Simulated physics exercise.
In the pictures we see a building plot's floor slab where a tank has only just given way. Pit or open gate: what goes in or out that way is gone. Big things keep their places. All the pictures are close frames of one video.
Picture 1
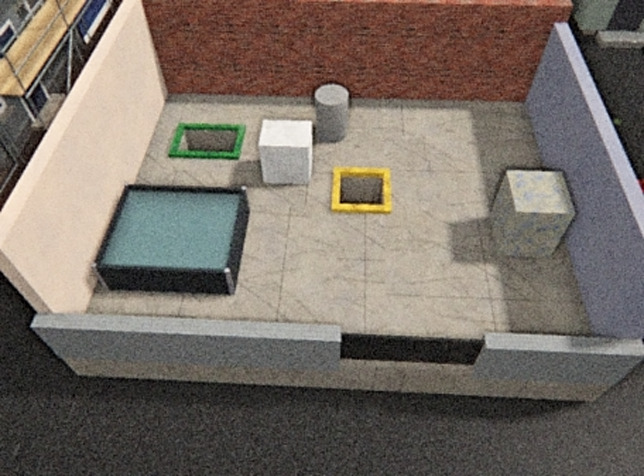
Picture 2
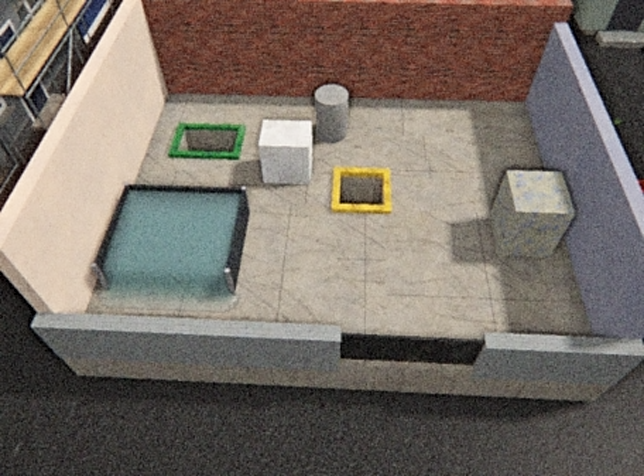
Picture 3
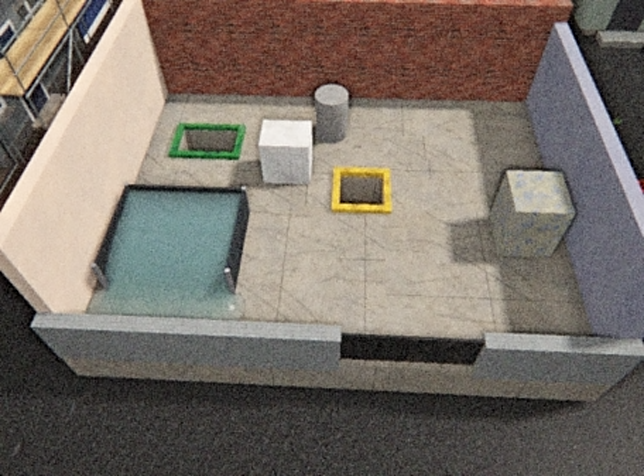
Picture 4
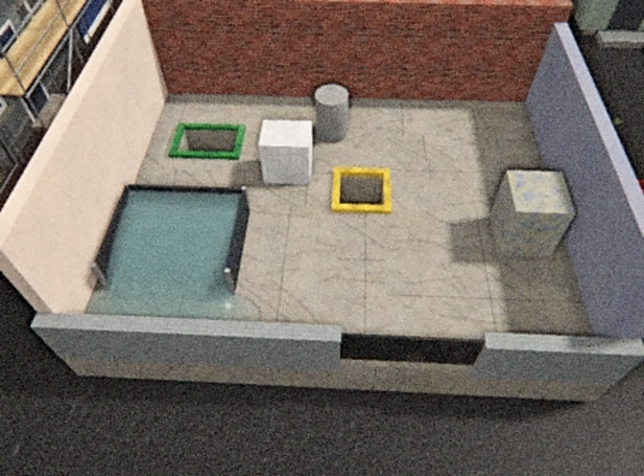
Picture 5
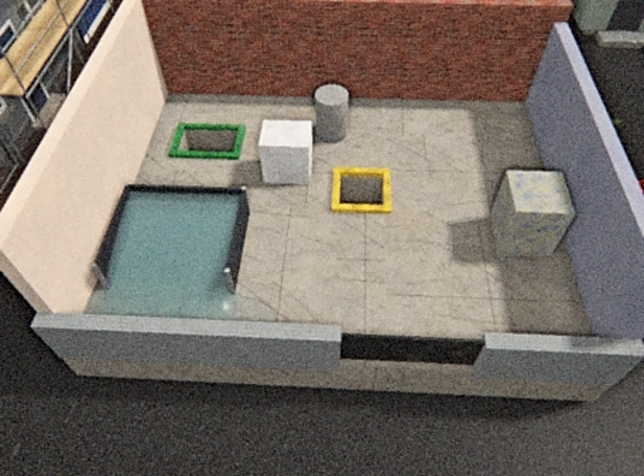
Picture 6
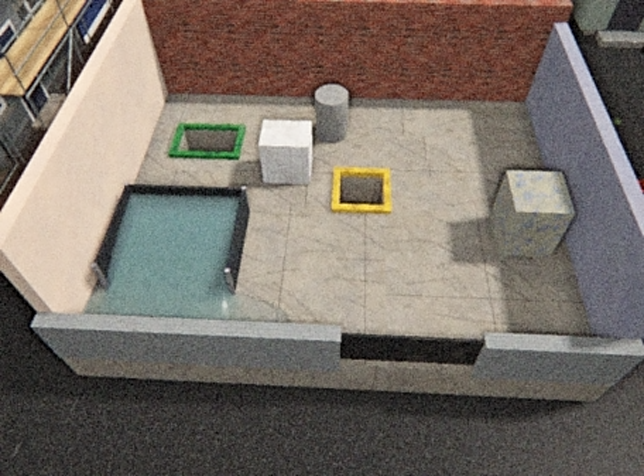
Teal water slips out of a dark-rimmed tank at the left as its near side gives way, spreading a short distance over the floor toward the low front wall, then changing little. The camera looks down, unmoving, on a walled grey slab with brick behind. A green-framed pit, white block, grey cylinder, yellow-framed pit and mottled block at right all stay still.
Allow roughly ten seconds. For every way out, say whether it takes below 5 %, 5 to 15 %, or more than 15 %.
As I see it, the gate will take below five per cent; the yellow pit will take below five per cent; the green pit will take below five per cent.
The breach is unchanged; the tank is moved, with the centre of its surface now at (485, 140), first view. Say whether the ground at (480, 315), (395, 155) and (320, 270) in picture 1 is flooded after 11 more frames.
Okay, first one got wet, second one high and dry, last one got wet.
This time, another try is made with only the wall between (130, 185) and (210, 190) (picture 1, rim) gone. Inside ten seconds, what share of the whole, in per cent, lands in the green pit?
The green pit gets 25 per cent.
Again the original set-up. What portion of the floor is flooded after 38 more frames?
It comes to roughly 65 in a hundred.
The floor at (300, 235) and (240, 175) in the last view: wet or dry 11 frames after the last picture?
First spot spared; second spot spared.
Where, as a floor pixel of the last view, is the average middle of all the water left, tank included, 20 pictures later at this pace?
Estimate: (241, 264).
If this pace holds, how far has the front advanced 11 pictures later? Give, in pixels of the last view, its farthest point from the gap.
I'd say near (483, 356).
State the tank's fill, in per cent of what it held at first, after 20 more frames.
Near 38 in a hundred.
A moment on, water covers 10 % of the floor; the gate 0 %, the yellow pit 0 %, the green pit 0 %.
Next, water covers 25 % of the floor; the gate 0 %, the yellow pit 0 %, the green pit 0 %.
Then, water covers 45 % of the floor; the gate 0 %, the yellow pit 0 %, the green pit 0 %.
Later, water covers 65 % of the floor; the gate 0 %, the yellow pit 0 %, the green pit 0 %.
In the end, water covers 90 % of the floor; the gate 0 %, the yellow pit 0 %, the green pit 0 %.
